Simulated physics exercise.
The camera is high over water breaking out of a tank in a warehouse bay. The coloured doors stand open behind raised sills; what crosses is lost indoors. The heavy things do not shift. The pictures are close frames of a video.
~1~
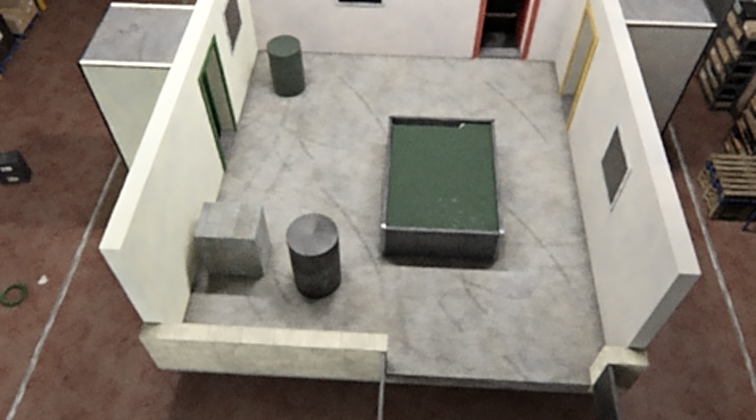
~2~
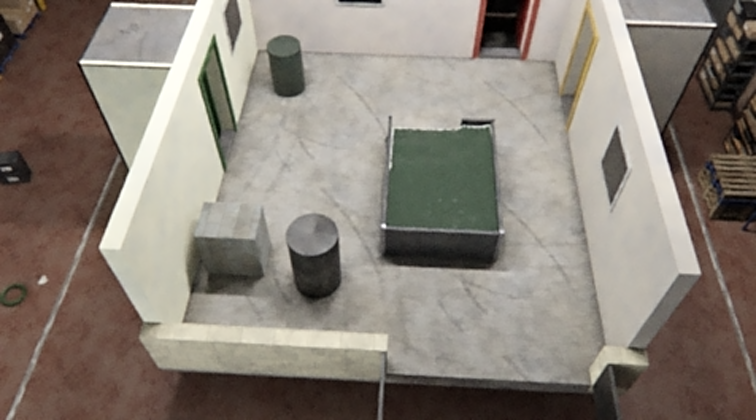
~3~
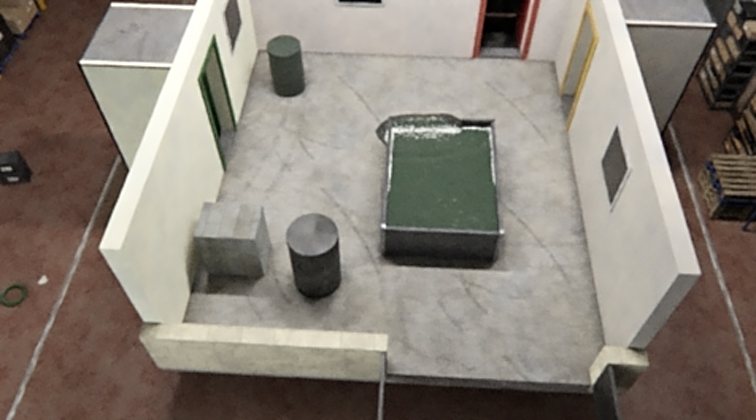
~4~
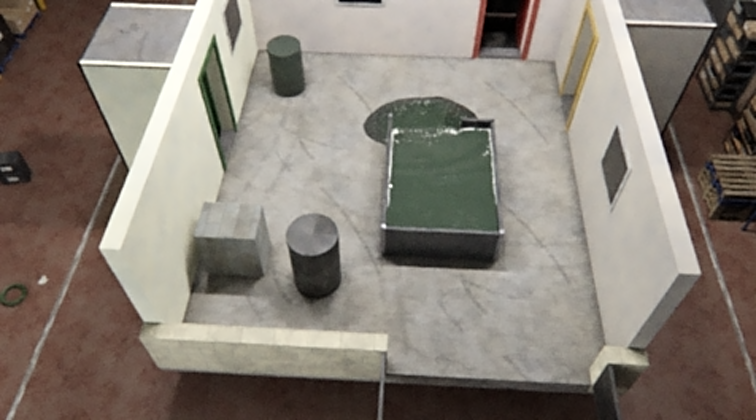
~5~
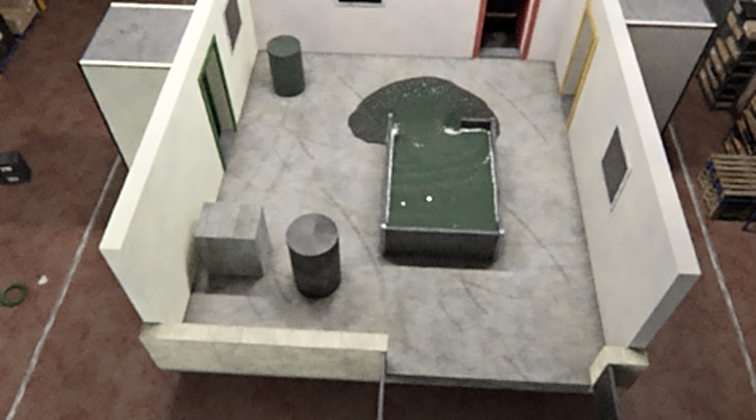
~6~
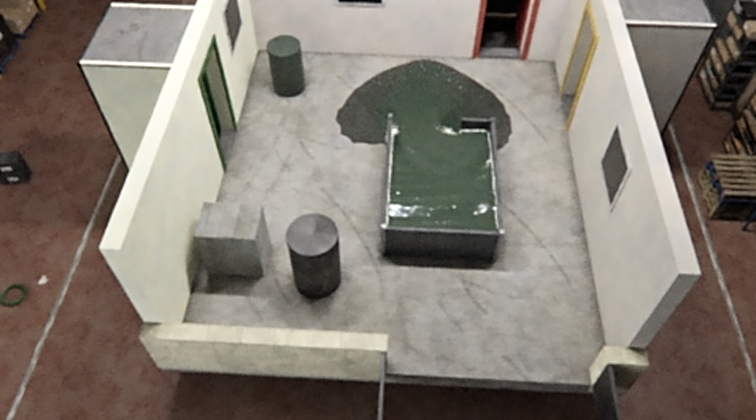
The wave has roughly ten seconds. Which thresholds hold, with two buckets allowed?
The red door floods; the yellow door floods; the green door holds within the limit.
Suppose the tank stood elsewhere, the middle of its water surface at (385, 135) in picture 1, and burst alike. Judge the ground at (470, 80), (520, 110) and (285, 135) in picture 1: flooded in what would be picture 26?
In that order: Under water, under water, awash.
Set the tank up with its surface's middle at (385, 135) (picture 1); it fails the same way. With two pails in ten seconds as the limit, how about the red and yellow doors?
One by one: The red door stays under, the yellow door takes more.
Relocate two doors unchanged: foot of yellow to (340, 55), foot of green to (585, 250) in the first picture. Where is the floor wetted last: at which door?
The green one.
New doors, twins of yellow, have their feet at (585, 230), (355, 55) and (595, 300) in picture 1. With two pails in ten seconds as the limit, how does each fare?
One after the other: Takes less, is over, holds.
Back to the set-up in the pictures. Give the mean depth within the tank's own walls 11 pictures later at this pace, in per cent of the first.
Roughly 52 per cent.
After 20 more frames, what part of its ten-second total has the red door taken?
Roughly 60 per cent.
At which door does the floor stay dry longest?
I say the green door.
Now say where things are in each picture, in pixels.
Still water in the water tank at (441, 173), in the first picture.
The front is at a hidden place, out from the gap on the water tank's far side, in the second picture.
The front is at a hidden place, out from the gap on the water tank's far side, in the third picture.
The front is at (442, 100), out from the gap on the water tank's far side, in the fourth picture.
Water pours out on the water tank's far side and has run to (436, 80), in the fifth picture.
Water pours out on the water tank's far side and has run to (421, 63), in the sixth picture.
A moment on, water covers 25 % of the floor; the red door wet at the sill, nothing in, the yellow door not reached, the green door not reached.
Next, water covers 30 % of the floor; the red door under two buckets in, the yellow door wet at the sill, nothing in, the green door not reached.
Then, water covers 40 % of the floor; the red door over two buckets in, the yellow door under two buckets in, the green door wet at the sill, nothing in.
Later, water covers 80 % of the floor; the red door over two buckets in, the yellow door over two buckets in, the green door wet at the sill, nothing in.
In the end, water covers 100 % of the floor; the red door over two buckets in, the yellow door over two buckets in, the green door wet at the sill, nothing in.
